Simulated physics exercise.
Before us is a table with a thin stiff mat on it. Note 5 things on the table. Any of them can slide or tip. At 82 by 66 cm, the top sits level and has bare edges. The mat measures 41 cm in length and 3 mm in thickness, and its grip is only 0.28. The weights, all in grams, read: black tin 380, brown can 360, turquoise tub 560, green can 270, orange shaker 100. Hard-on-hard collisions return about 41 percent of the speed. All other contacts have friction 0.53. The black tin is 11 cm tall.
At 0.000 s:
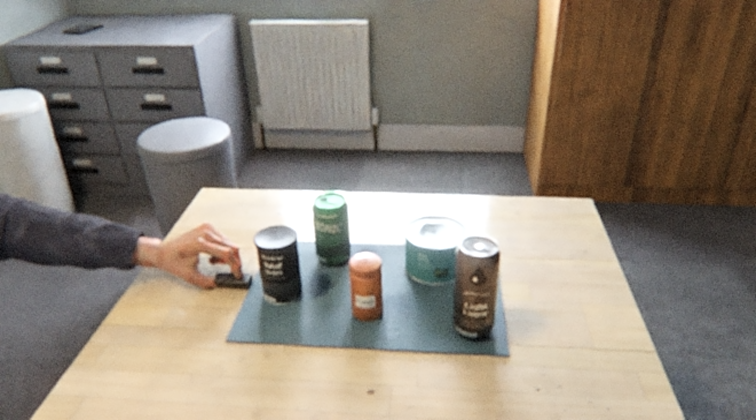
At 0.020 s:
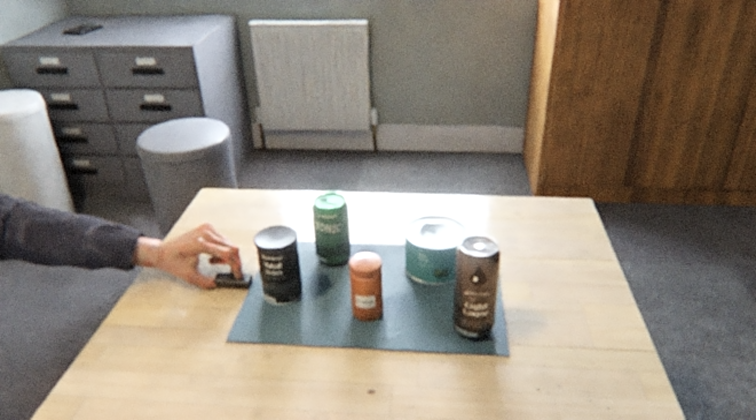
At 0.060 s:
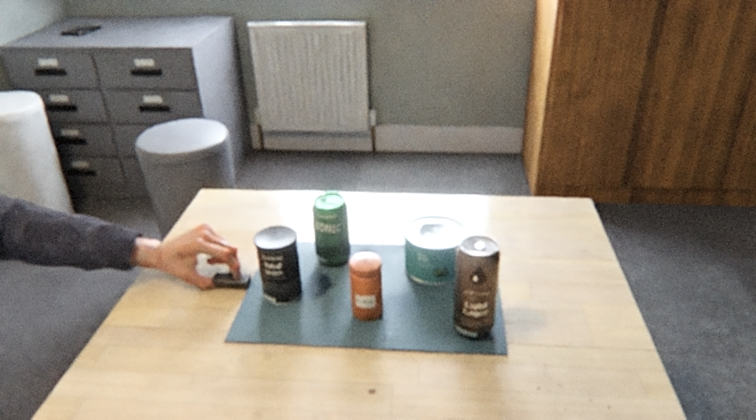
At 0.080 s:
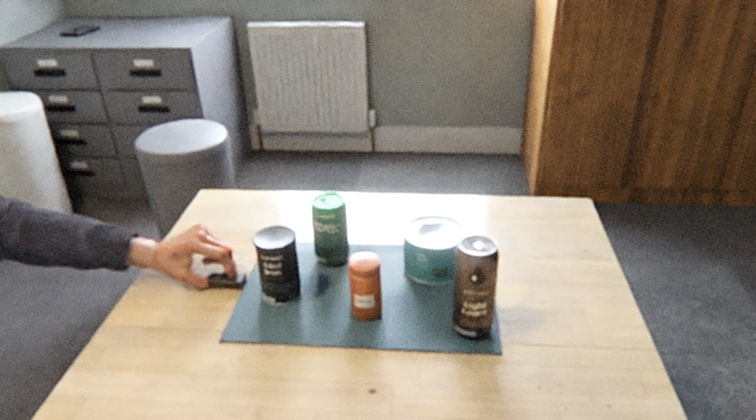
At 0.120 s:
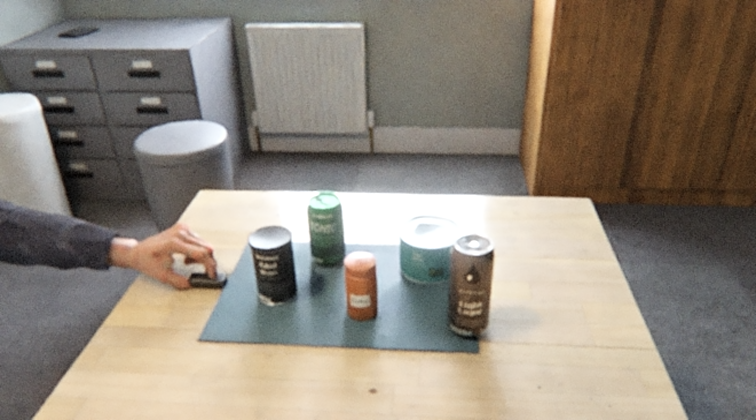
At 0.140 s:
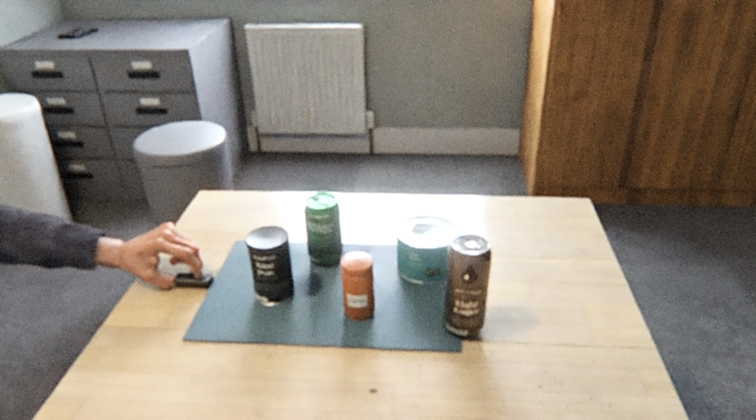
The footage shows a hand gripping the edge of a dark mat holding a black tin, green can, orange shaker, turquoise tub and brown can, then pulling it left across a wooden table while the containers shift only slightly left.
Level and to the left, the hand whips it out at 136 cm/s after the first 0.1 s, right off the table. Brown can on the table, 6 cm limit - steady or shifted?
It is left near where it began.
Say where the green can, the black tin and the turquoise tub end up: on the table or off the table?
The green can ends off the table; the black tin ends off the table; the turquoise tub ends on the table.
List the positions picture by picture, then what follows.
Mat out by 0 cm; brown can (476, 289); black tin (280, 265), in the first picture.
Mat out by 0 cm; green can (332, 230); orange shaker (367, 287), in the second picture.
Mat out by 0 cm; black tin (279, 265); turquoise tub (435, 249), in the third picture.
Mat out by 1 cm; green can (331, 230); orange shaker (366, 287), in the fourth picture.
Mat out by 4 cm; black tin (274, 266); turquoise tub (430, 249), in the fifth picture.
Mat out by 7 cm; brown can (467, 287); green can (324, 230), in the sixth picture.
After 0.34 s, mat out by 34 cm; brown can moved 3 cm near (456, 288); orange shaker 3° off upright; green can moved 12 cm.
After 0.54 s, mat out by 61 cm; black tin and green can now off the table; brown can moved 3 cm near (457, 288); orange shaker 51° off upright.
After 0.84 s, mat out by 84 cm; brown can moved 3 cm near (458, 289); orange shaker on its side; turquoise tub moved 7 cm.
In the end (1.5 s), off the table, black tin and green can; toppled on the table, orange shaker; not toppled but over 6 cm from the start, turquoise tub; brown can under 6 cm from the start. At the end, from the last picture's camera, brown can near (458, 289).
